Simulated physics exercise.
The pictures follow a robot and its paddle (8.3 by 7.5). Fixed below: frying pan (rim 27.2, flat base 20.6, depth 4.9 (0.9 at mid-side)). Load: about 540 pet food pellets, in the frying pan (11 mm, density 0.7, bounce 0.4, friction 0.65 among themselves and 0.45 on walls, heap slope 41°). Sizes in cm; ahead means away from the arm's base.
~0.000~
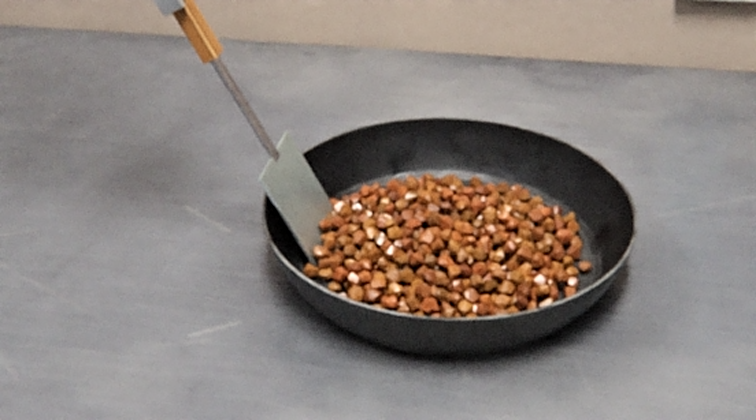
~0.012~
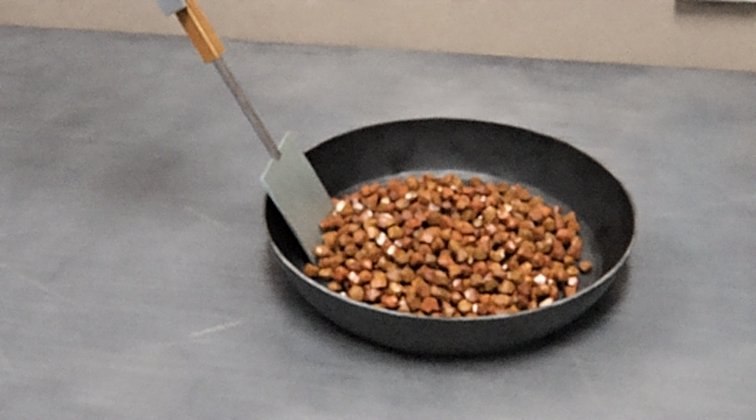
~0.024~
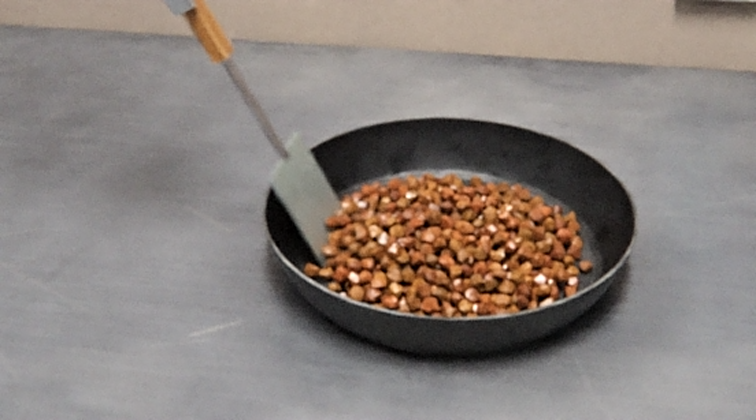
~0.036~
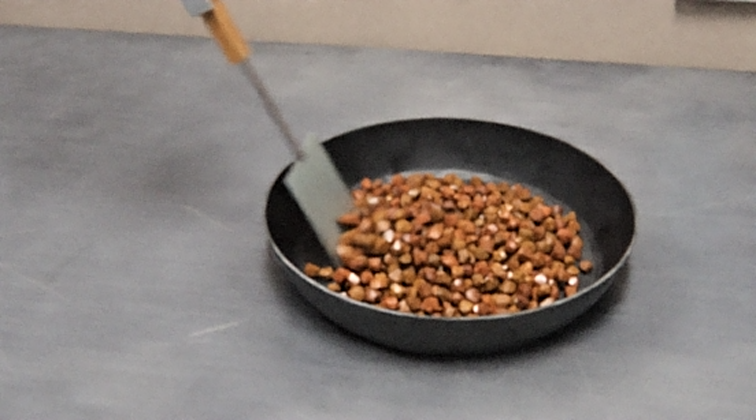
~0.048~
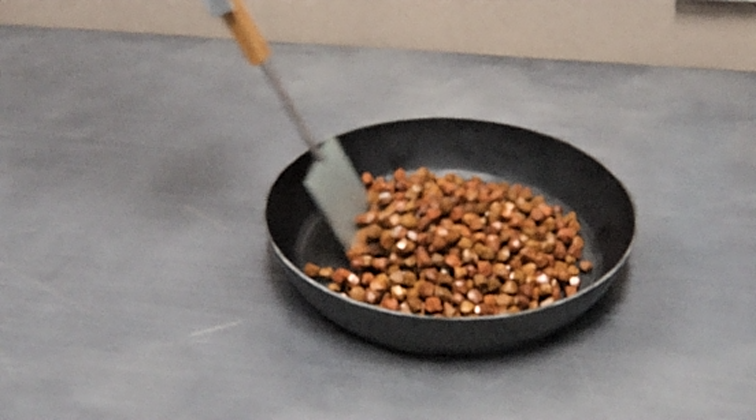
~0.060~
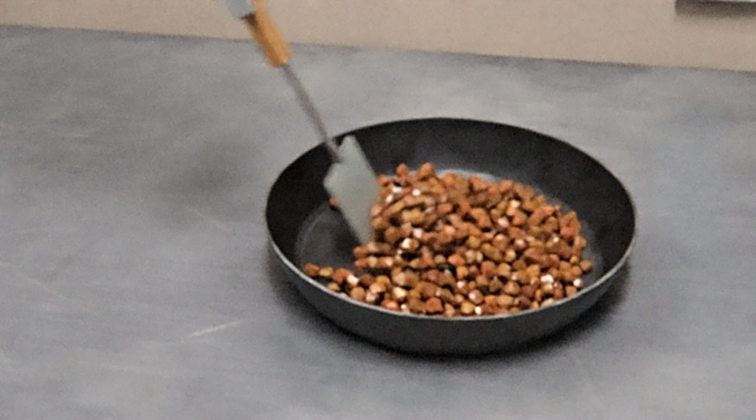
The clip shows a paddle with a wooden handle resting at the left side of a dark frying pan of brown pellets, then moving right, pushing the nearby pellets into a slightly higher heap.
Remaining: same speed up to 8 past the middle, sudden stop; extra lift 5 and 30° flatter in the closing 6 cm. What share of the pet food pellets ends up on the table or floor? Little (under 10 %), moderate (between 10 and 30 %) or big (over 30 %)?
A moderate share, between 10 and 30 %, ends on the table or floor.
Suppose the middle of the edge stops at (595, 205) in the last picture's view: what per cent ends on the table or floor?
Some 20 per cent.
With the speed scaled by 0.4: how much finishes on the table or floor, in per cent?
Some 0 per cent.
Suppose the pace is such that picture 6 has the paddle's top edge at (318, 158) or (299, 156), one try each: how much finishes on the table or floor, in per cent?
Some 10 and 0 per cent.
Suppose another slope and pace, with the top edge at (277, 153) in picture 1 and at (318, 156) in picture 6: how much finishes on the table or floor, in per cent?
Some 5 per cent.
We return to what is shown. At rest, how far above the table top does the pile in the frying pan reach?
About 4.5 cm.
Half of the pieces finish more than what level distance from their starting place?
Roughly 4 cm.
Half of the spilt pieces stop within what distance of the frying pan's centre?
Some 38 cm.
After 0.09 s, sloping 63°, highest piece 7 above the table; 538 in the frying pan.
After 0.12 s, sloping 55°, highest piece 8 above the table; 538 in the frying pan.
After 0.34 s, sloping 33°, highest piece 15 above the table; 446 in the frying pan, 74 on the table or floor, 18 on the blade or in flight.
After 1.39 s, sloping 33°, highest piece 4 above the table; 446 in the frying pan, 92 on the table or floor.
In the end, 446 in the frying pan, 92 on the table or floor. That is 17 % on the table or floor.
